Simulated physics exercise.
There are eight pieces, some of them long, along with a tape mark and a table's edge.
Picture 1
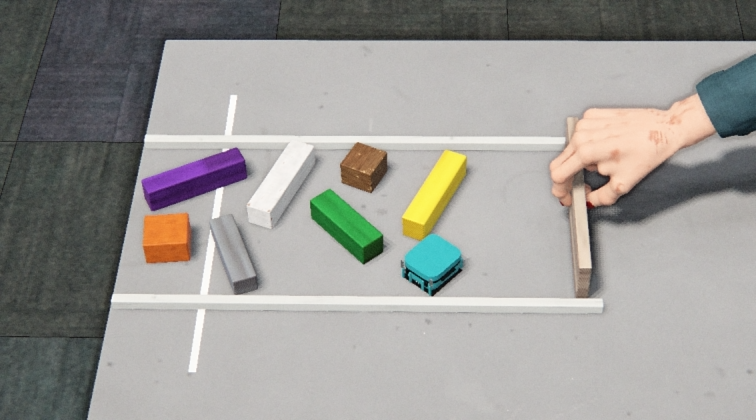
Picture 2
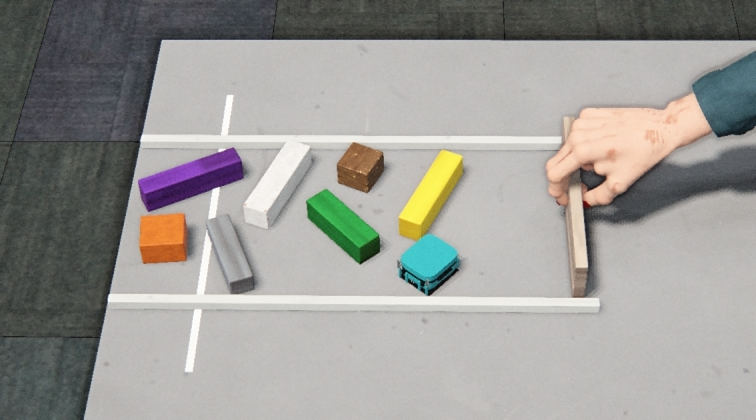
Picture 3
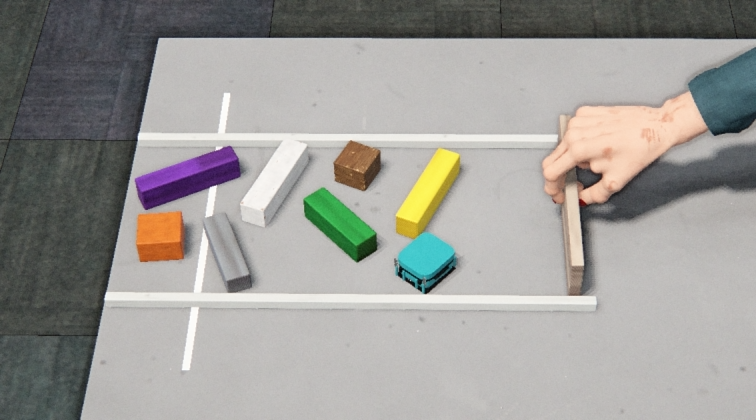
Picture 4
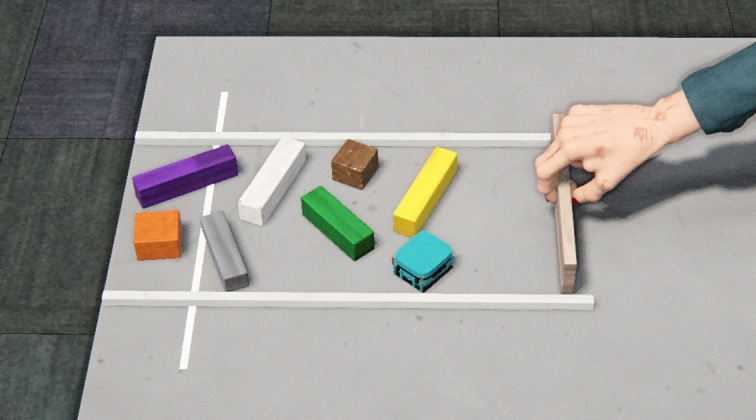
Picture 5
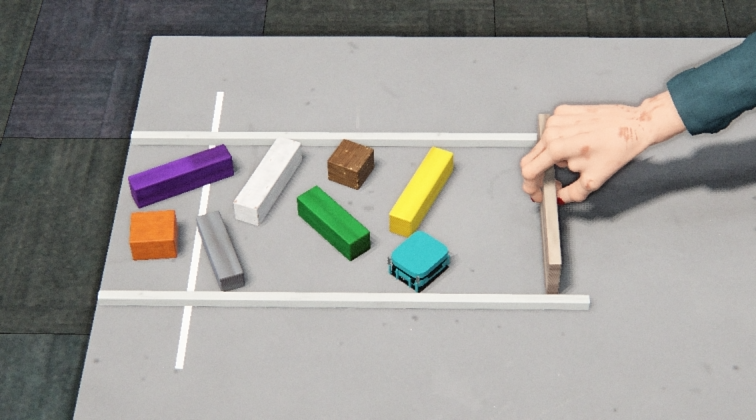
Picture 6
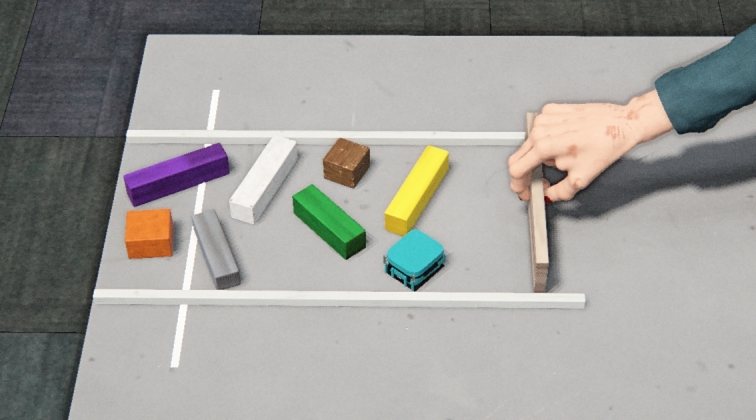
On a grey tabletop, a hand slides an upright board slightly left between white rails, while eight coloured pieces lie still.
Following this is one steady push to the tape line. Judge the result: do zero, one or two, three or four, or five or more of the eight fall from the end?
Count: One or two.
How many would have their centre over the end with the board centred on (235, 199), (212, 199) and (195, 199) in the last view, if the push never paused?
0; 1; 2.
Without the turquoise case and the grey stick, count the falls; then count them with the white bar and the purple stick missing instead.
Falls come to 1 the first time and 1 the other time.
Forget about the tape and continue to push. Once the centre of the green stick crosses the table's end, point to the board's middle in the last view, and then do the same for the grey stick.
Points: About (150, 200) and about (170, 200).
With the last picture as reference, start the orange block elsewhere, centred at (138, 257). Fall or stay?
If so, it ends up falling.
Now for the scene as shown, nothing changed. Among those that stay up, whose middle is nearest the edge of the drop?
The one in question is the white bar.
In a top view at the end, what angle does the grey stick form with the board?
It measures close to 10 degrees.
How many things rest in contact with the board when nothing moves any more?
Number: 2.
Soon after, none off yet; orange block at rest near (150, 234); purple stick at rest near (177, 174); grey stick at rest near (216, 249).
After that, none off yet; orange block at rest near (147, 234); purple stick displaced a little near (127, 176); grey stick displaced a little near (182, 251).
In the end, the number that fall off is one or two; gone, purple stick and orange block.
